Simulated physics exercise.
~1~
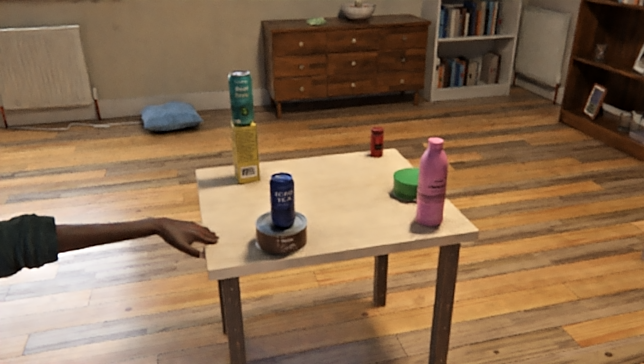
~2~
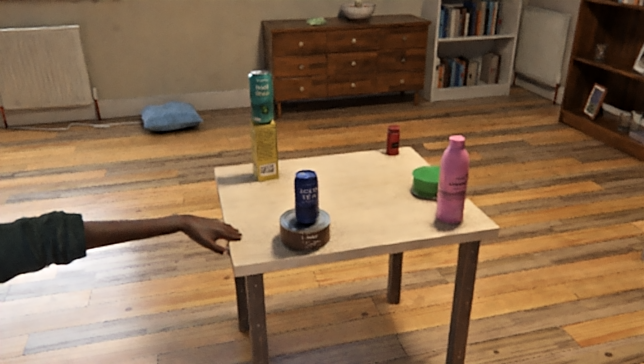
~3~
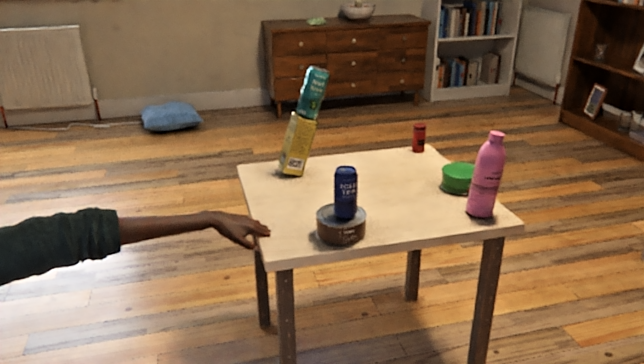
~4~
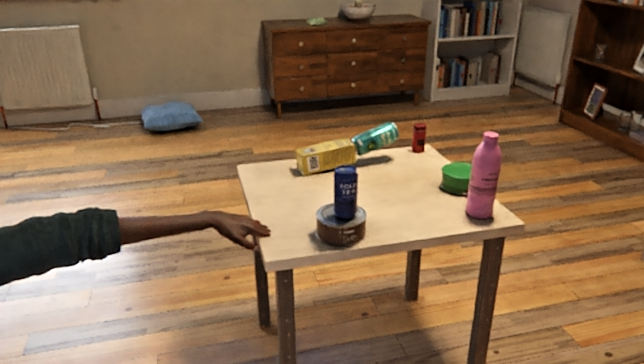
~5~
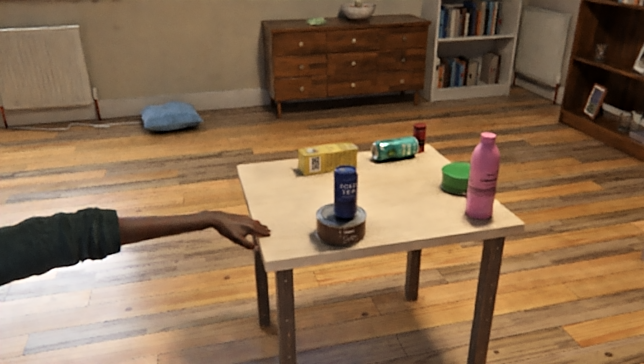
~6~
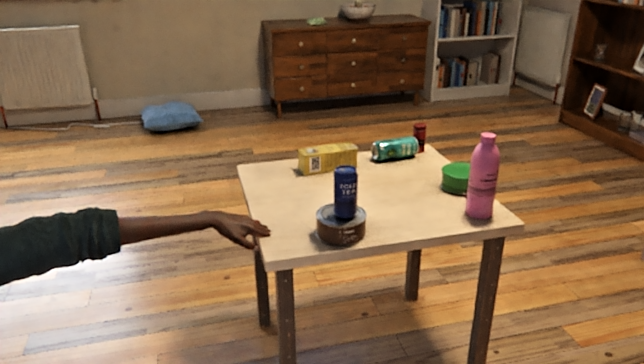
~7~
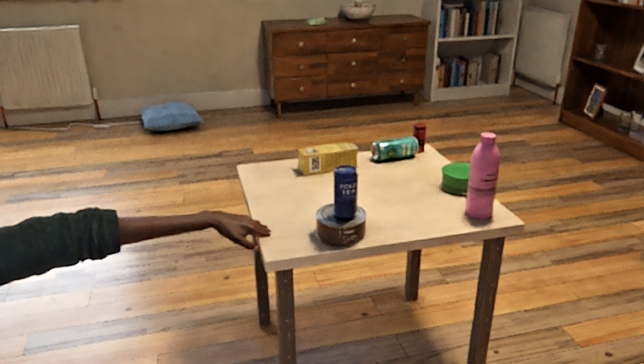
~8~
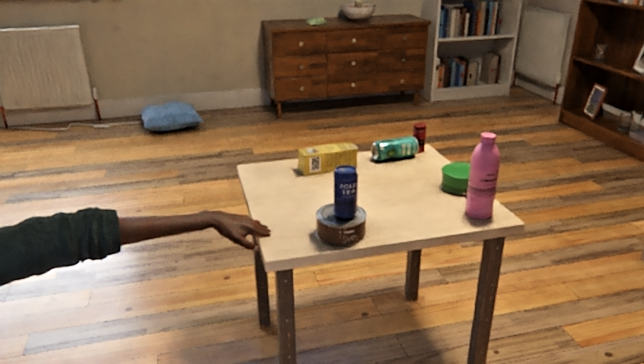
Stacked yellow carton and turquoise can toppling onto their sides as a hand shoves a table right, other items staying in place.
